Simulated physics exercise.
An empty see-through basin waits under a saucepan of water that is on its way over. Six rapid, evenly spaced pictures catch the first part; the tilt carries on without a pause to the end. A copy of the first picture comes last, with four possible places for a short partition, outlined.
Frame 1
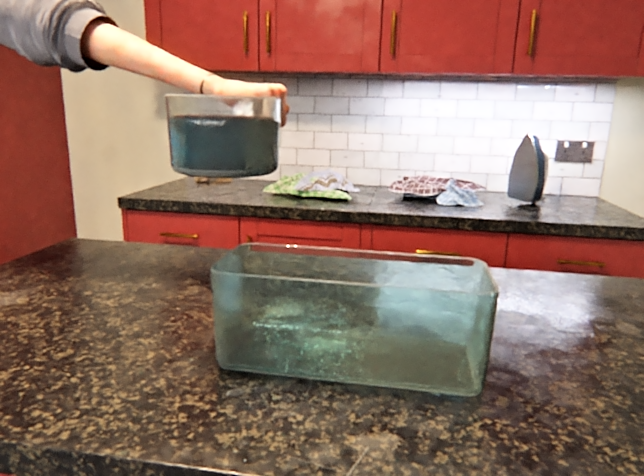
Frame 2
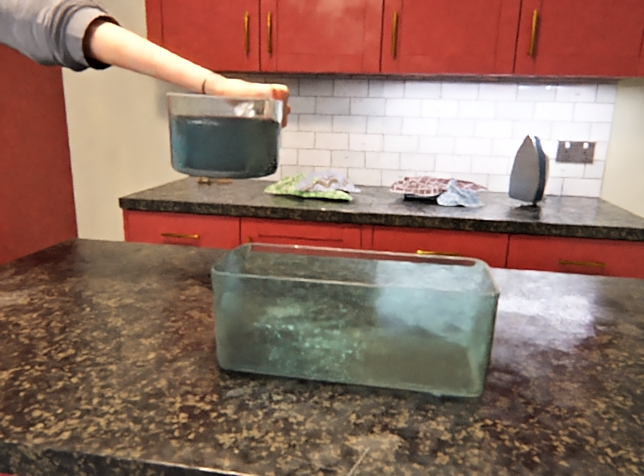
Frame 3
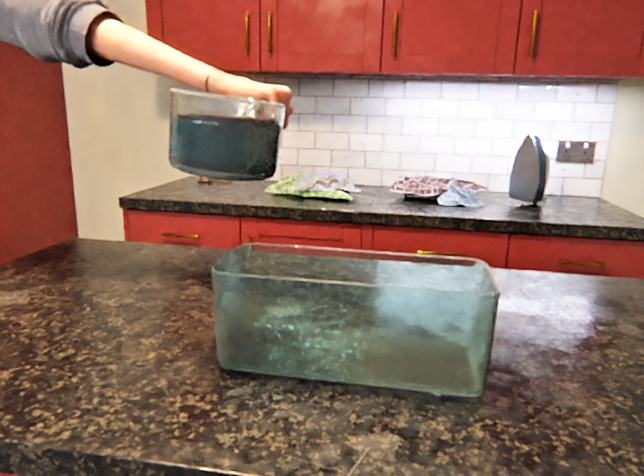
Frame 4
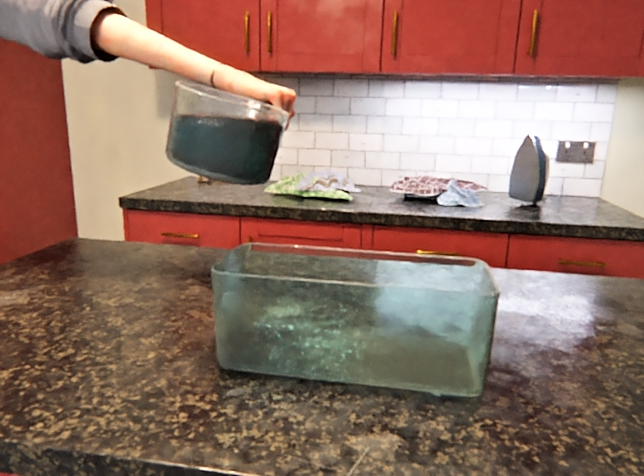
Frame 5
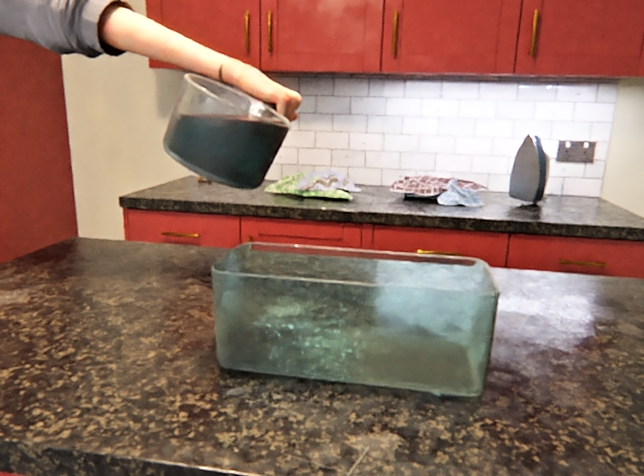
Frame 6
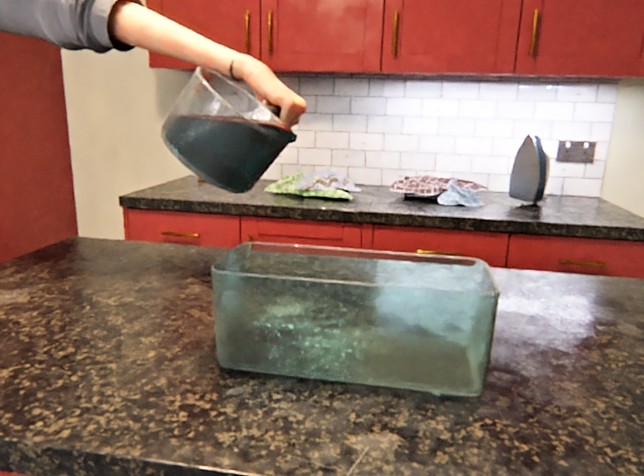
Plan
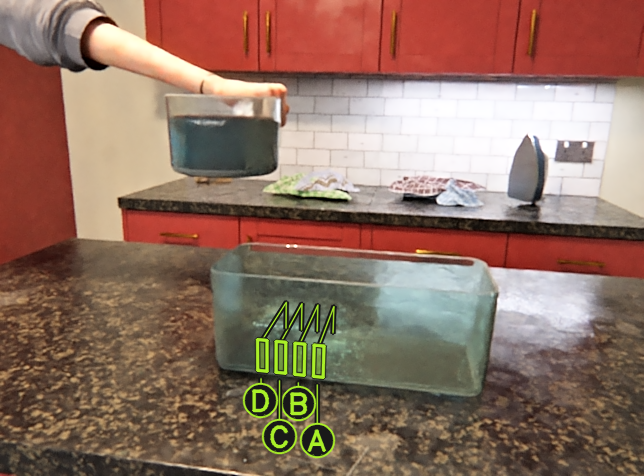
In a kitchen with red cupboards, a hand tilts a clear container of dark liquid rightward above a see-through basin on the counter.
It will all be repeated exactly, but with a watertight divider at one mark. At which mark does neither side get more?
A.
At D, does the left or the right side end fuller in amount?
The right one.
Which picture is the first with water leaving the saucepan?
Picture 6.
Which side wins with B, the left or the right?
More ends on the right.
In lime, A at (317, 384); B at (298, 382); C at (279, 380); D at (261, 378).
For place A, about 48 % ends left of the wall and 51 % right of it.
For place B, about 29 % ends left of the wall and 70 % right of it.
For place C, about 14 % ends left of the wall and 85 % right of it.
For place D, about 8 % ends left of the wall and 90 % right of it.
